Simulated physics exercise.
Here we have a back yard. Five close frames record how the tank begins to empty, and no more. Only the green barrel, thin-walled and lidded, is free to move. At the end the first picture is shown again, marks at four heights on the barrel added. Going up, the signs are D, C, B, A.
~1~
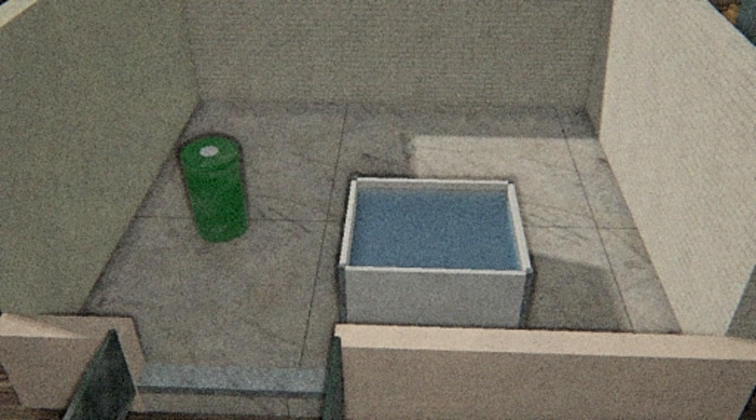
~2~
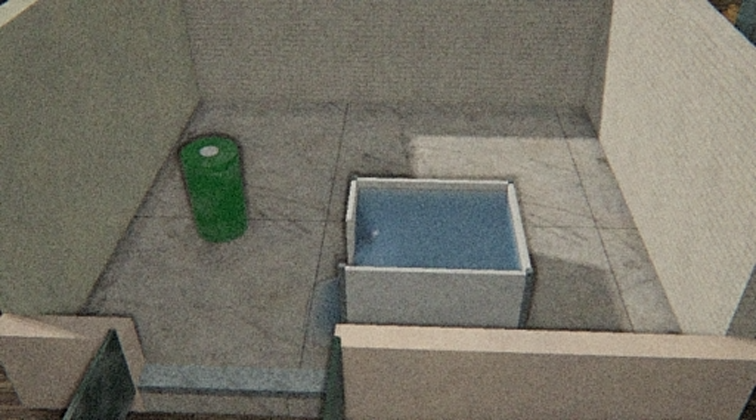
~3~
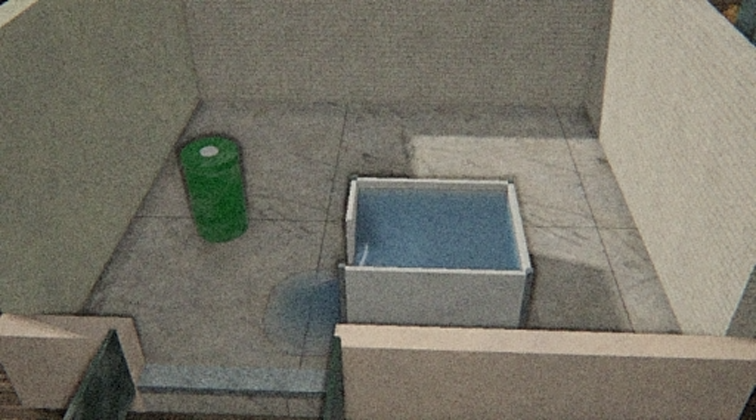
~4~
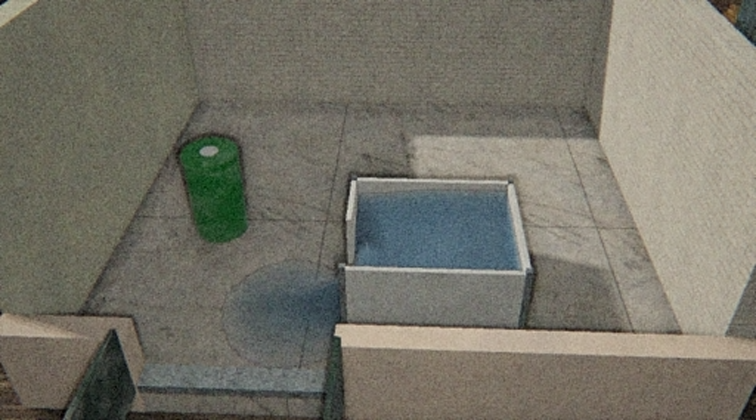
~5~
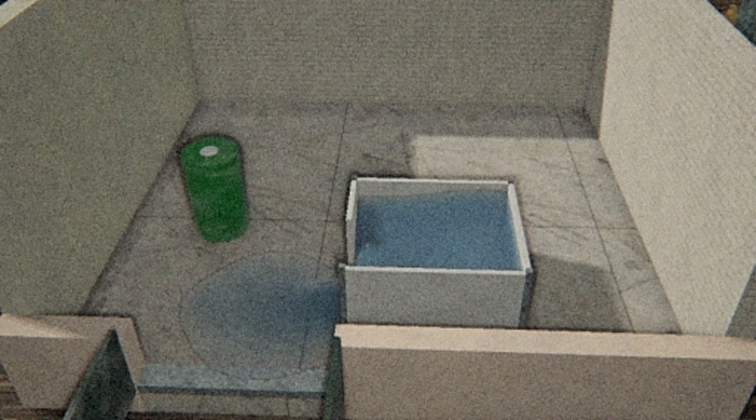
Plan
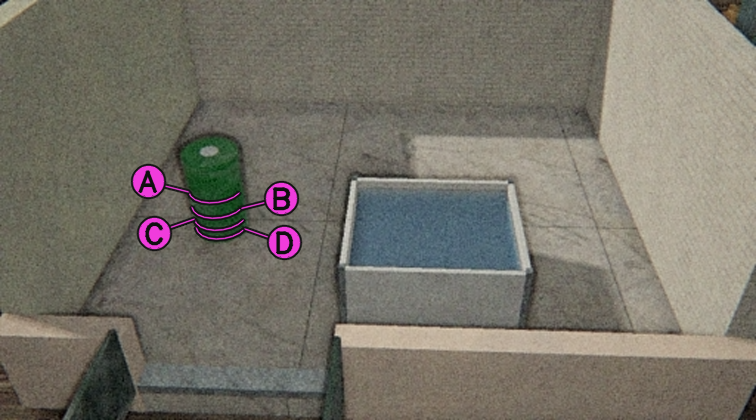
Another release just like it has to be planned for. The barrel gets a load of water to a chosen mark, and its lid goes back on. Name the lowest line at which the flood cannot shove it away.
Level C just does it.
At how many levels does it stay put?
Three of the four.
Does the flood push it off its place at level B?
No, not at all.
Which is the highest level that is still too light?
D.
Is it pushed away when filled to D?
Yes, it does.
In magenta, A at (209, 202); B at (212, 218); C at (214, 230); D at (216, 239); from the bottom up D, C, B, A.
Choosing A, it does not move.
Choosing B, it does not move.
Choosing C, it does not move.
Choosing D, it is pushed about its own width away.
